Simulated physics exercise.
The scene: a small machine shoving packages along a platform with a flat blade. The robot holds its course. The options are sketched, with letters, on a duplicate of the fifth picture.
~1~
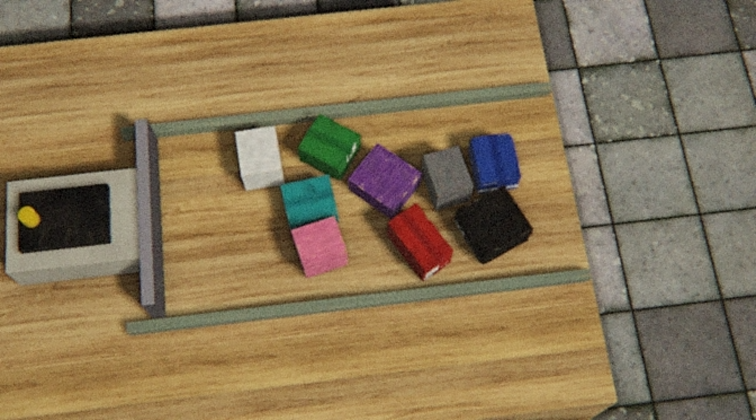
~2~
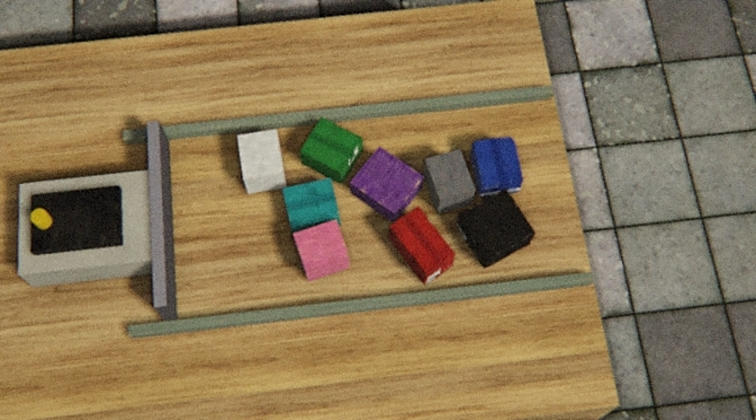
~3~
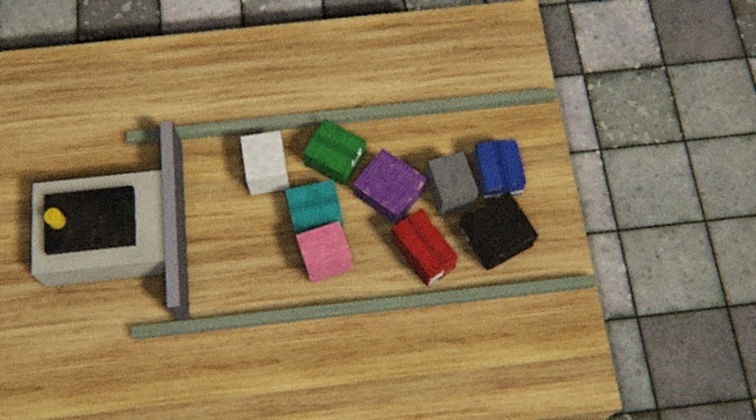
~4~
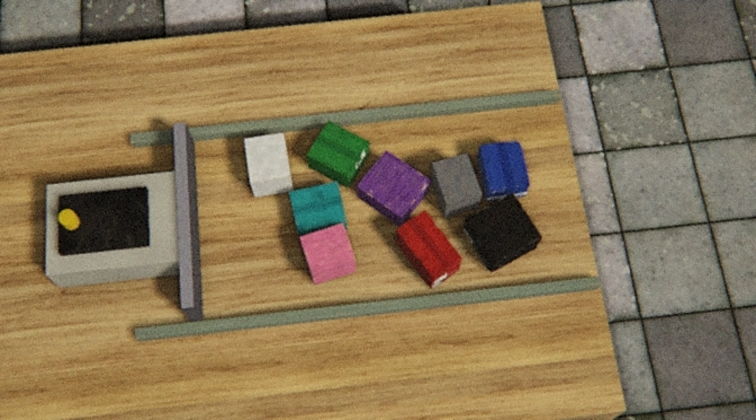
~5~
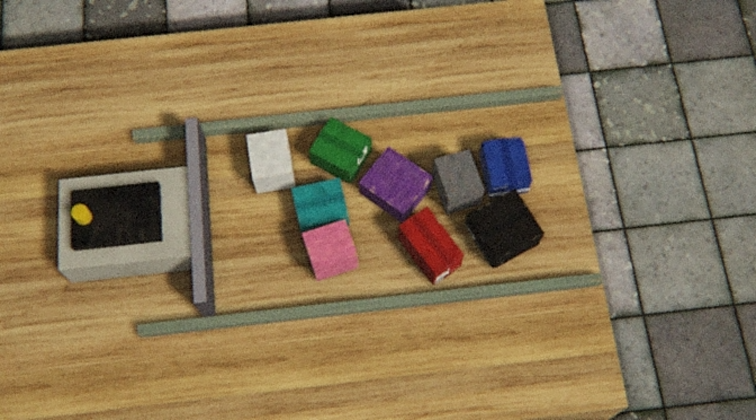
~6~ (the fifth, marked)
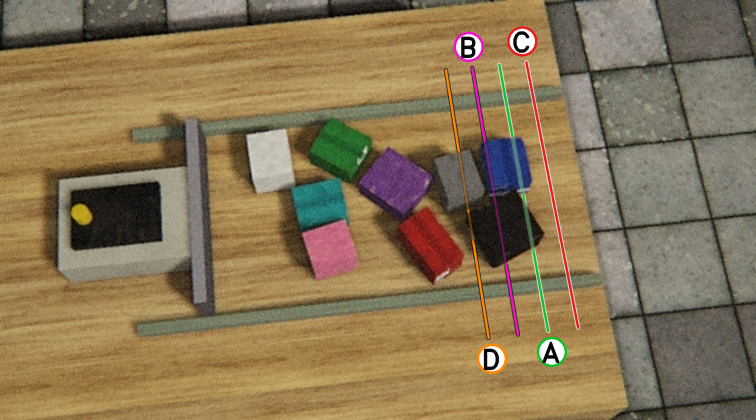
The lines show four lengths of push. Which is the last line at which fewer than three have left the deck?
D.
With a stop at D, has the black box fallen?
No.
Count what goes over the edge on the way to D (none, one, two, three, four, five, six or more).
In all, two.
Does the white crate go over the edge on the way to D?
No.
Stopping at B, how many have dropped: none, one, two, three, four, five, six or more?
In all, three.
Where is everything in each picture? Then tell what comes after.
Robot (71, 217); pink crate (320, 247); green parcel (329, 147), in the first picture.
Robot (83, 219); red parcel (421, 246), in the second picture.
Robot (96, 219); purple crate (390, 187), in the third picture.
Robot (111, 220); black box (502, 233), in the fourth picture.
Robot (123, 215); turquoise parcel (321, 207); pink crate (331, 251); green parcel (341, 151), in the fifth picture.
On the copy, A at (522, 191); B at (494, 194); C at (551, 188); D at (466, 197).
On D. First, robot (223, 204); green parcel (369, 149); white crate (318, 157).
Then, robot (322, 193); blue parcel (550, 158); grey crate (518, 177).
Finally, robot (394, 186); blue parcel over the edge; grey crate over the edge; two fallen.
By contrast, A drops six; B drops three; C drops six.
